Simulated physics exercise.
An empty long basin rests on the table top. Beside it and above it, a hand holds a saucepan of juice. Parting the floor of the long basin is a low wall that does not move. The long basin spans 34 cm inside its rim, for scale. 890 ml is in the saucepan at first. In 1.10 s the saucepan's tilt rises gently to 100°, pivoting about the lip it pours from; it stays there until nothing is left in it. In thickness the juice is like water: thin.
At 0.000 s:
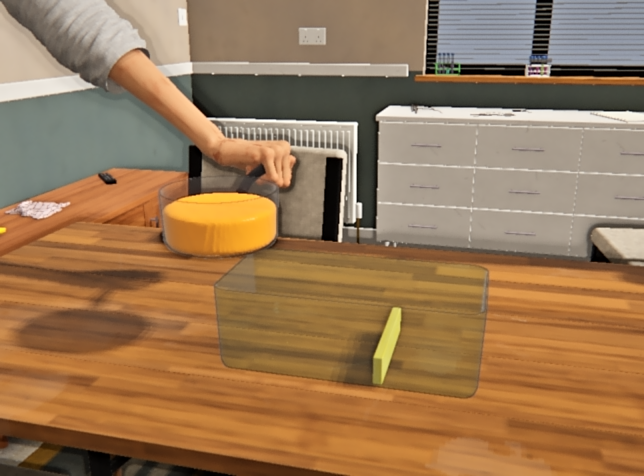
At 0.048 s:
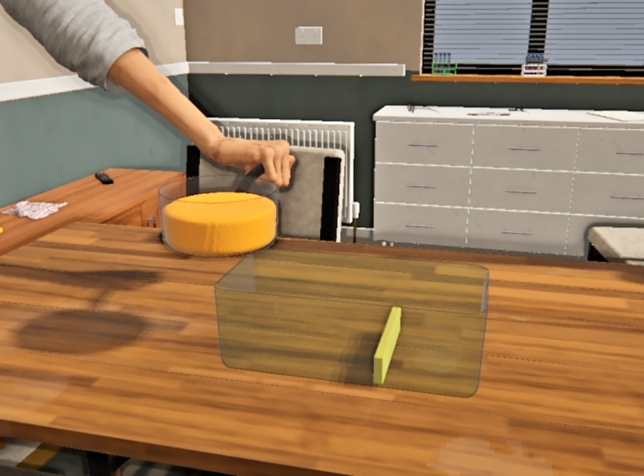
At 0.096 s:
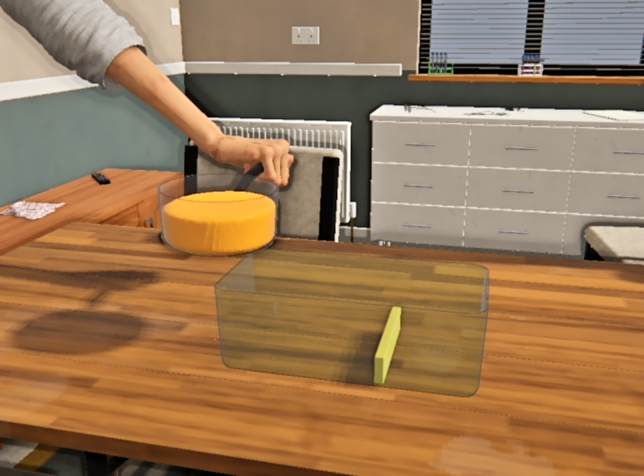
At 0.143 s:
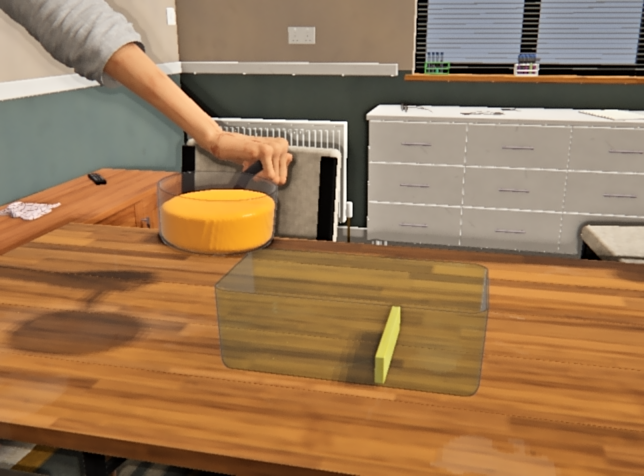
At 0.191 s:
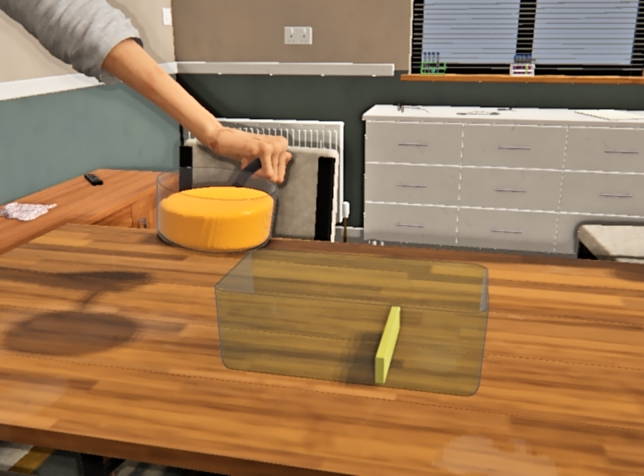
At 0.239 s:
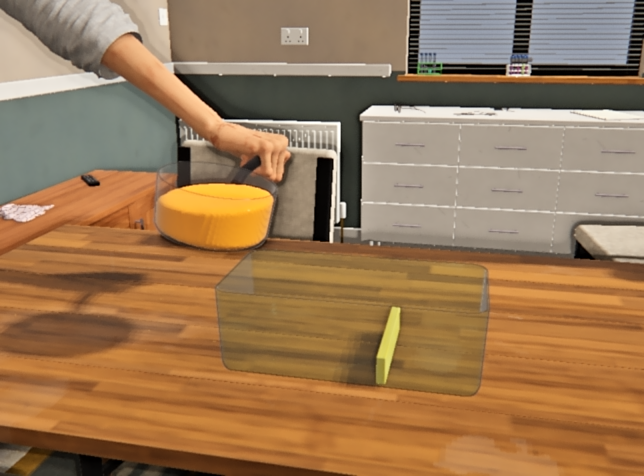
A hand in a grey sleeve reaches in from the upper left, holding a clear round pan of orange liquid above a wooden table, seen from slightly above in a room with white drawers and a radiator. An empty, see-through yellowish basin with a low yellow-green wall inside sits at centre. The hand slowly tilts the pan slightly rightward, while the camera drifts a little, shifting the background left.
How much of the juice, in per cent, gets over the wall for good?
7 %.
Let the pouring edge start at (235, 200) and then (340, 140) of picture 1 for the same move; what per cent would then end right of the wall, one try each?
Try 1: 15 %; try 2: 70 %.
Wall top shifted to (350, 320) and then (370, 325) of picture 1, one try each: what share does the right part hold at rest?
In order, 50 and 15 per cent.
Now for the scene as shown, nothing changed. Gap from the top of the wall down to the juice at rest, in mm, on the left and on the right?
Near 14 mm for the left and near 34 mm for the right.
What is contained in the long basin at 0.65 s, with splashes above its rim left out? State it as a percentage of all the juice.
About 3 per cent.
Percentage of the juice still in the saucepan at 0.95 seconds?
Roughly 14 per cent.
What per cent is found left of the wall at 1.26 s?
The fraction is near 88 percent.
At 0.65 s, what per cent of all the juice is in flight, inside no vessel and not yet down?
About 28 per cent.
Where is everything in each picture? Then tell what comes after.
Tilt 0°; pouring edge (274, 193); surface from (171, 202) to (274, 210); the long basin's rim runs from (235, 268) to (487, 291); the wall's top is at (388, 332), in the first frame.
Tilt 0°; pouring edge (274, 193); surface from (170, 202) to (274, 209), in the second frame.
Tilt 2°; pouring edge (274, 193); surface from (170, 202) to (274, 207), in the third frame.
Tilt 4°; pouring edge (274, 193); surface from (168, 200) to (273, 206), in the fourth frame.
Tilt 7°; pouring edge (274, 194); surface from (166, 197) to (272, 203), in the fifth frame.
Tilt 11°; pouring edge (274, 195); surface from (166, 194) to (272, 201), in the sixth frame.
After 0.65 s the tilt is 64° and 69 per cent is still to pour, 3 is left of the wall and 0 right of it.
After 0.95 s the tilt is 95° and 14 per cent is still to pour, 65 is left of the wall and 2 right of it.
After 1.26 s the tilt is 100° and 1 per cent is still to pour, 89 is left of the wall and 6 right of it.
After 1.60 s the tilt is 100° and 0 per cent is still to pour, 91 is left of the wall and 7 right of it.
In the end 91 per cent lies left of the wall, 7 right of it and 2 outside.
